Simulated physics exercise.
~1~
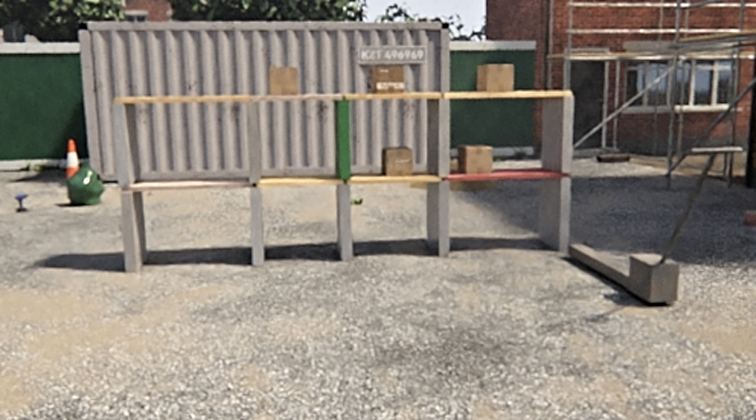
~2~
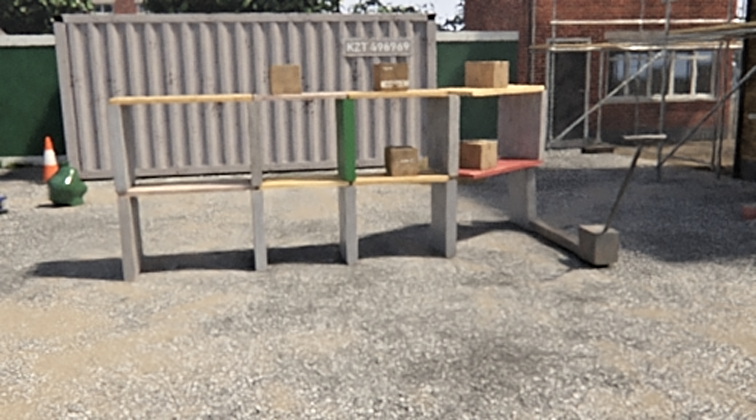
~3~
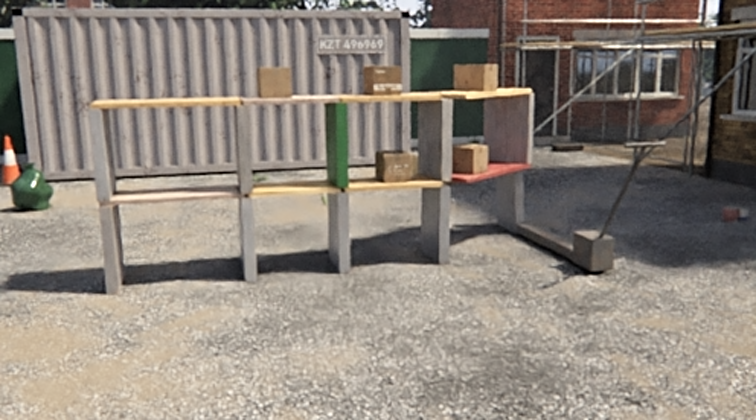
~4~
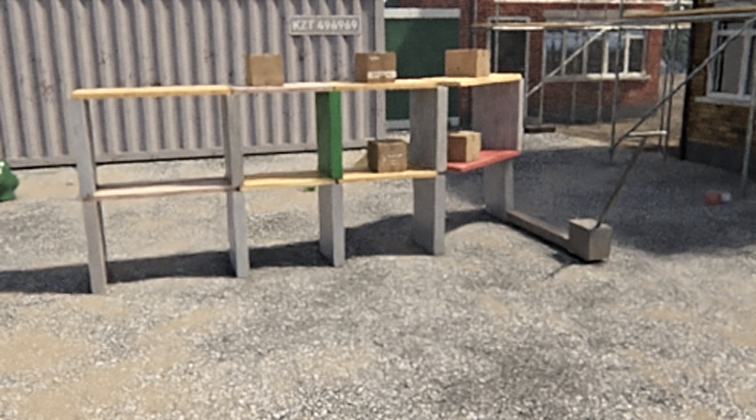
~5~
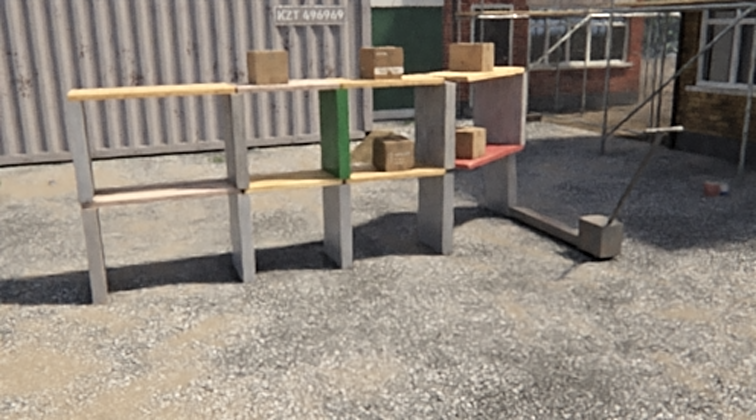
A long two-tier rack of grey uprights and pale boards stands on a sunlit gravel yard, seen from the front by a camera that drifts slightly around it. Behind it are a corrugated grey container, a green wall and a brick building with scaffolding. Cardboard boxes sit on both tiers, with a green upright near the middle and a red board at lower right. A low floor jack with a slanting handle pushes in at the right end, shifting that section back out of line. The rack ends still standing, its boxes aboard.
